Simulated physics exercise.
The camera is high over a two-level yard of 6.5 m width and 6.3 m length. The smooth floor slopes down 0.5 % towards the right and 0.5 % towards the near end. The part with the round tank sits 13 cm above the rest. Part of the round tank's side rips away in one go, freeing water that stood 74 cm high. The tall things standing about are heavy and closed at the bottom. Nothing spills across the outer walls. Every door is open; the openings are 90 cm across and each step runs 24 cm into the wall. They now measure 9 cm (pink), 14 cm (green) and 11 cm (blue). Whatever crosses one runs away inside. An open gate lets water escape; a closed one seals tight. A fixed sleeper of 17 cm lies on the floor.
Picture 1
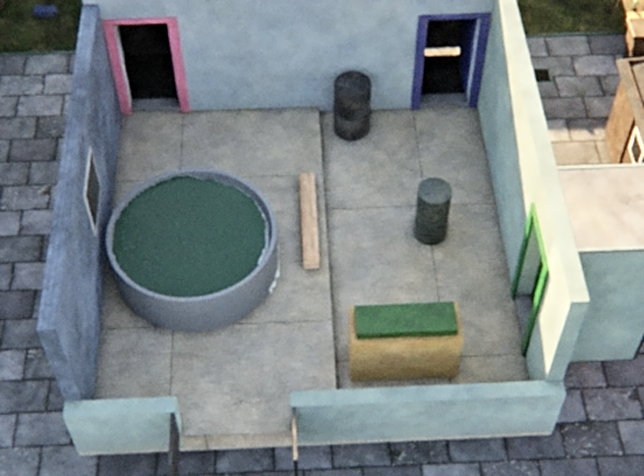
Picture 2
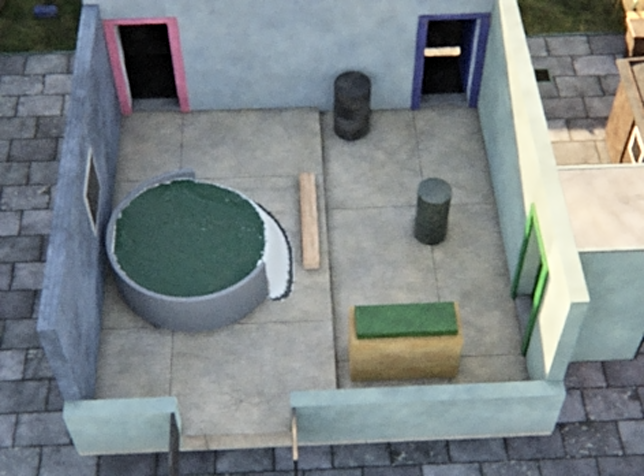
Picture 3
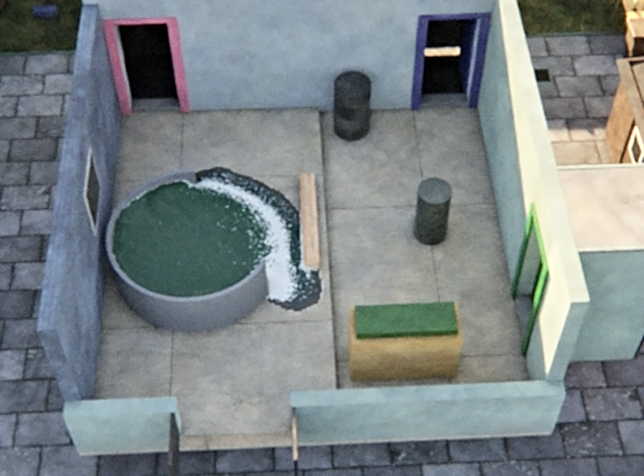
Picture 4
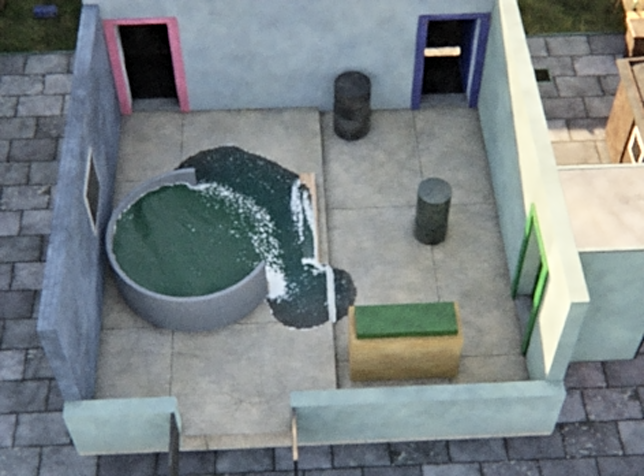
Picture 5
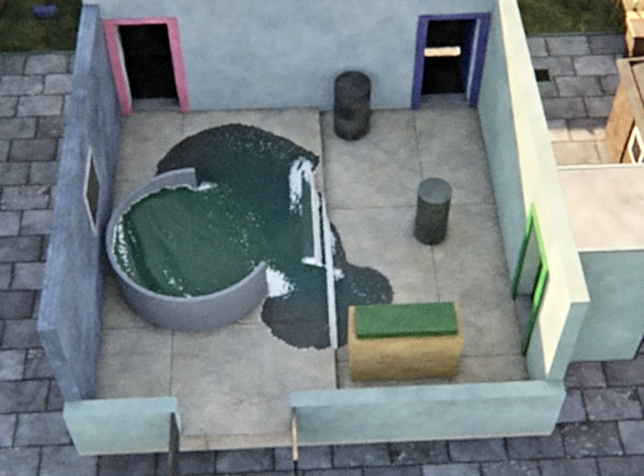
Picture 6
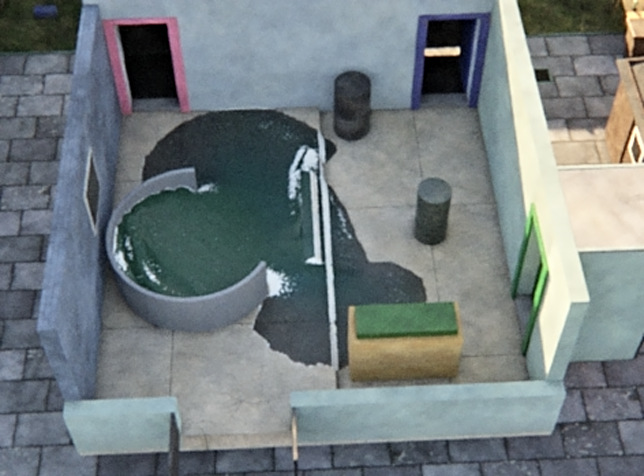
The side of a round tank broke open on its right, and dark green water poured out, spread around a low wooden bar and across the courtyard floor, and reached the green-topped block.
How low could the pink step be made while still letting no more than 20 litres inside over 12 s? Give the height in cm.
At least 13 cm or so.
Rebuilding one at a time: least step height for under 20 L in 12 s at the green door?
About 22 cm at green.
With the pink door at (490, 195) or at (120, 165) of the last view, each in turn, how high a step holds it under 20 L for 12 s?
About 19 and 11.5 cm.
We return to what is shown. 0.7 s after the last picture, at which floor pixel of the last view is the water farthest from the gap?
Around (526, 358).
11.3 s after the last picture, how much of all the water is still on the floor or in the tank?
Roughly 88 in a hundred.
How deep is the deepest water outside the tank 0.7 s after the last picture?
About 52 cm.
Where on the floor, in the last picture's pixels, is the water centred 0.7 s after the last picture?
Around (258, 235).
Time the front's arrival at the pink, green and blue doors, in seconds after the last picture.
Pink 0.3 s, green 0.5 s, blue 0.8 s.
Then, 0.7 s after the last picture water covers 50 % of the floor, deepest (52 cm) near (331, 117); 8 cm at the pink door, 0 litres in over its 9 cm step.
Then, 2.3 s after the last picture water covers 75 % of the floor, deepest (40 cm) near (331, 117); 9 cm at the pink door, 1 litre in over its 9 cm step.
Then, 11.3 s after the last picture water covers 95 % of the floor, deepest (18 cm) near (402, 416); 4 cm at the pink door, 46 litres in over its 9 cm step.
At the pink door as built, the water peaked near 15 cm, 5.1 s after the last picture.
Run again over the same 12 s with other heights there, 25 litres in over 12 cm, 15 litres over 14 cm. The limit of 20 litres is kept from about 13 cm up.
